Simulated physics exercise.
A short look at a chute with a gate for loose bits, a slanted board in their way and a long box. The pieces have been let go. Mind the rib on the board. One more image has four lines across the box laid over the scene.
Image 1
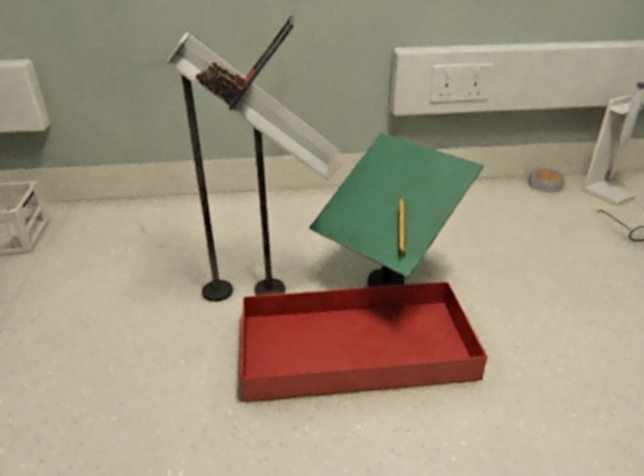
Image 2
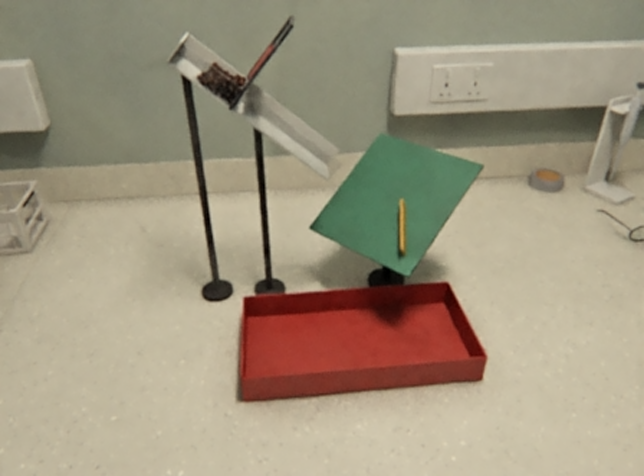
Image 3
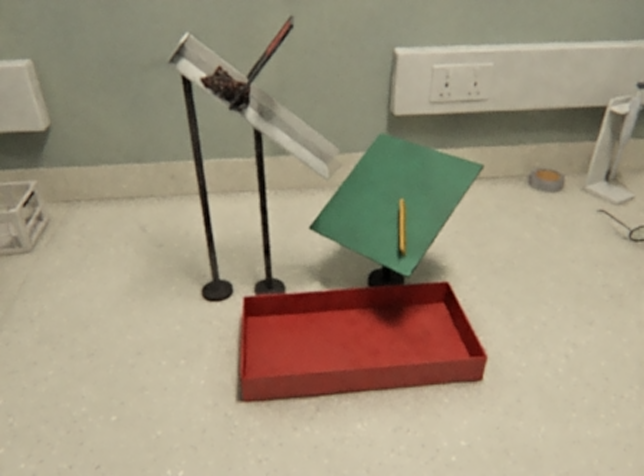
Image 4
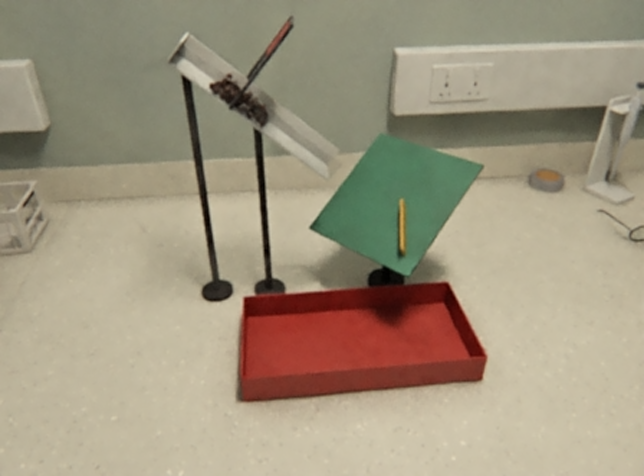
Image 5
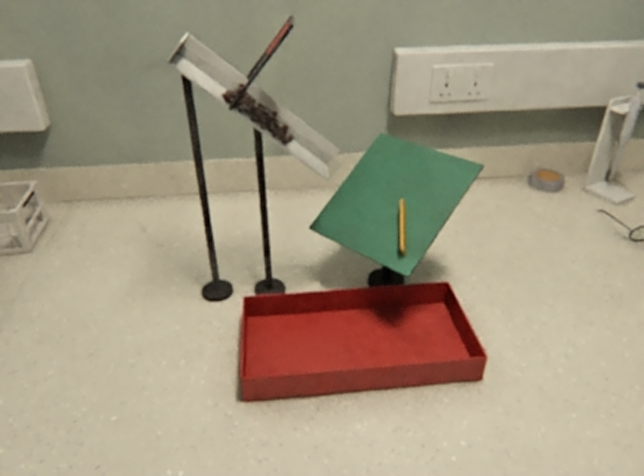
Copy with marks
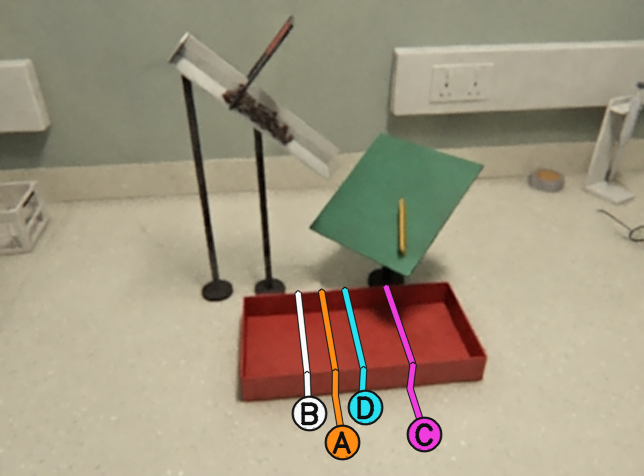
Small dark brown balls sit bunched near the top of a pale chute propped on two black stands, on a speckled light worktop seen from slightly above by a still camera. To the right is a tilted green board with a yellow rib, behind an empty, long red box. The gate swings up and the balls slide down the chute to the right, stretching into a loose line.
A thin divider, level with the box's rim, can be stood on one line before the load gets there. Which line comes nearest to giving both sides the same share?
D.
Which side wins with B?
More lands on the right.
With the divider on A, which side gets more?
The right side.
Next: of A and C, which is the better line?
The answer is A.
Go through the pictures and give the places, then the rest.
The first frame shows load behind the gate at (224, 85), chocolate balls; lip of the chute at (327, 173), sloping fairly steeply.
The second frame shows middle of the board at (393, 197), tilted fairly steeply; middle of its low edge at (354, 251); of its high edge at (429, 148).
The third frame shows front corners of the box at (241, 378) and (487, 357), empty; front of the load at (246, 102).
The fourth frame shows middle of the load at (244, 97); its front at (265, 118), about a quarter of the way to the lip; rib from (402, 199) to (401, 249).
The fifth frame shows middle of the load at (261, 112); its front at (291, 137), about half of the way to the lip.
On the marked copy, line A crosses the front rim at (335, 370); line B crosses the front rim at (307, 373); line C crosses the front rim at (412, 363); line D crosses the front rim at (363, 368).
With A, of what is caught, about a quarter on the left of the divider, most on the right.
With B, of what is caught, a small part on the left of the divider, nearly all on the right.
With C, of what is caught, nearly all on the left of the divider, a stray few on the right.
With D, of what is caught, about half on the left of the divider, about half on the right.
